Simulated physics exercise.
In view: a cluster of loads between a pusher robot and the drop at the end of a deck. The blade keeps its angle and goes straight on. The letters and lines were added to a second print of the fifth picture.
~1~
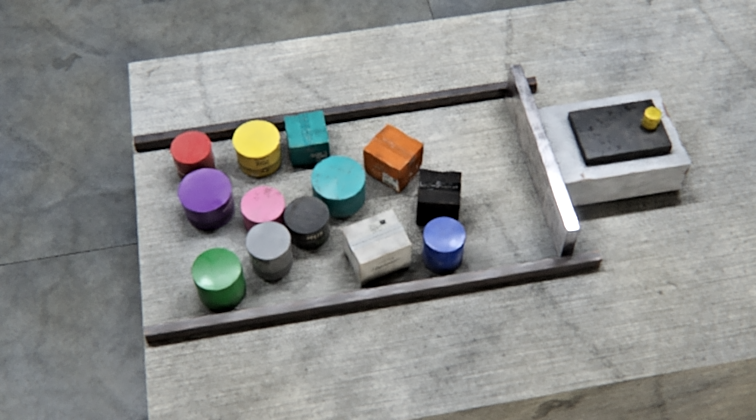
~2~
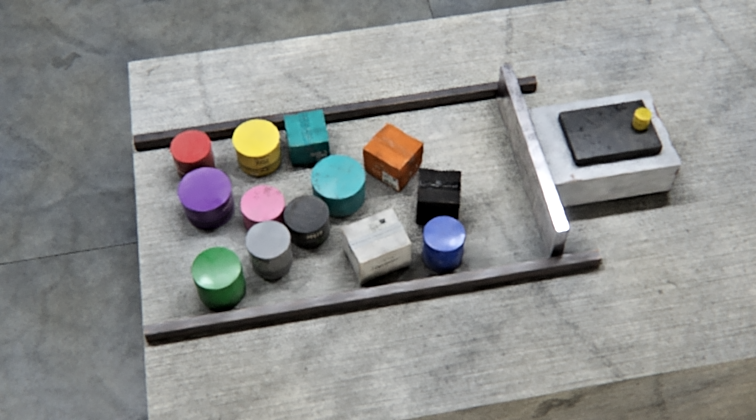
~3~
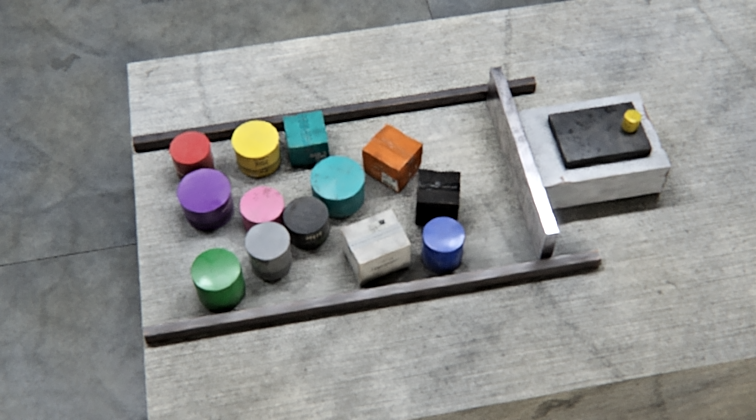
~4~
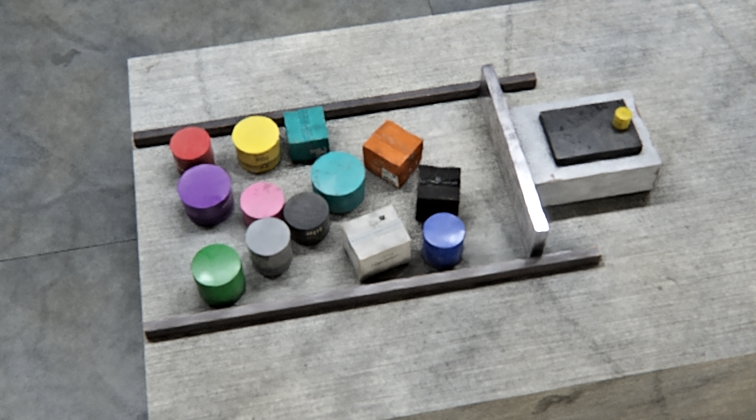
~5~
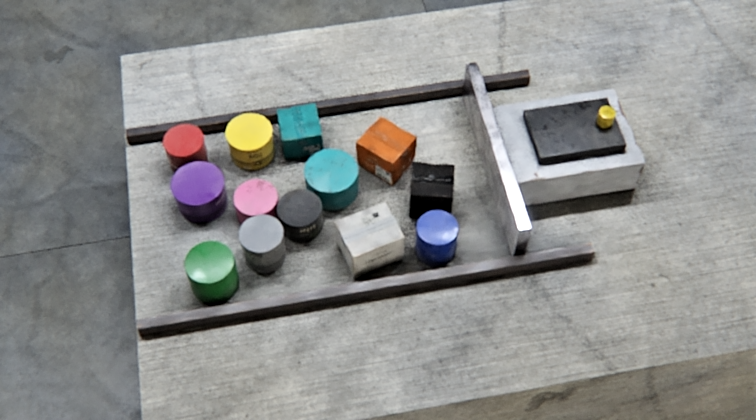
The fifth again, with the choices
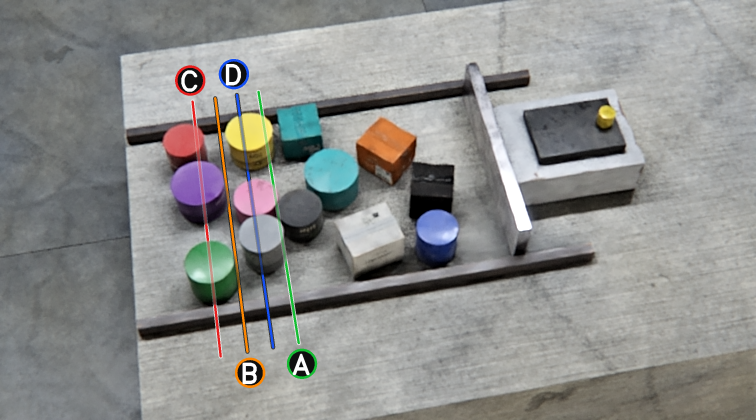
A pale grey deck with two dark rails, set above a grey floor, is seen from above at an angle. Coloured round containers and boxes cluster between the rails, red, purple and green at left, orange, black and blue at right, beside a white-and-black machine with an upright plate. The machine slides slowly left, narrowing the gap while the cluster stays put, and the view shifts slightly late on.
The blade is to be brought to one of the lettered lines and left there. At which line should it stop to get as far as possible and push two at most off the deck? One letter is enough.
Stop at D.
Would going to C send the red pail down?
By then, yes.
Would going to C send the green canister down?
By then, yes.
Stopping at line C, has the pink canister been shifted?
Yes.
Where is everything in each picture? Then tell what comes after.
Purple pail (207, 199); blue canister (443, 245); white parcel (377, 248), in the first picture.
Robot (603, 132); orange parcel (393, 158), in the second picture.
Robot (593, 134); yellow pail (257, 149), in the third picture.
Robot (583, 131); grey pail (270, 248), in the fourth picture.
Robot (567, 130); turquoise parcel (300, 131); black box (432, 191); turquoise canister (332, 180), in the fifth picture.
On the marked copy, A at (277, 207); B at (230, 214); C at (205, 218); D at (253, 210).
Following D. Soon after the start, robot (482, 143); blue canister (401, 246); white parcel (350, 244).
Later, robot (395, 157); green canister (166, 289); purple pail (174, 193).
In the end, robot (328, 167); green canister over the edge; grey pail (138, 269); one fallen.
As for the rest, A is within the limit but short; B drops five; C drops five.
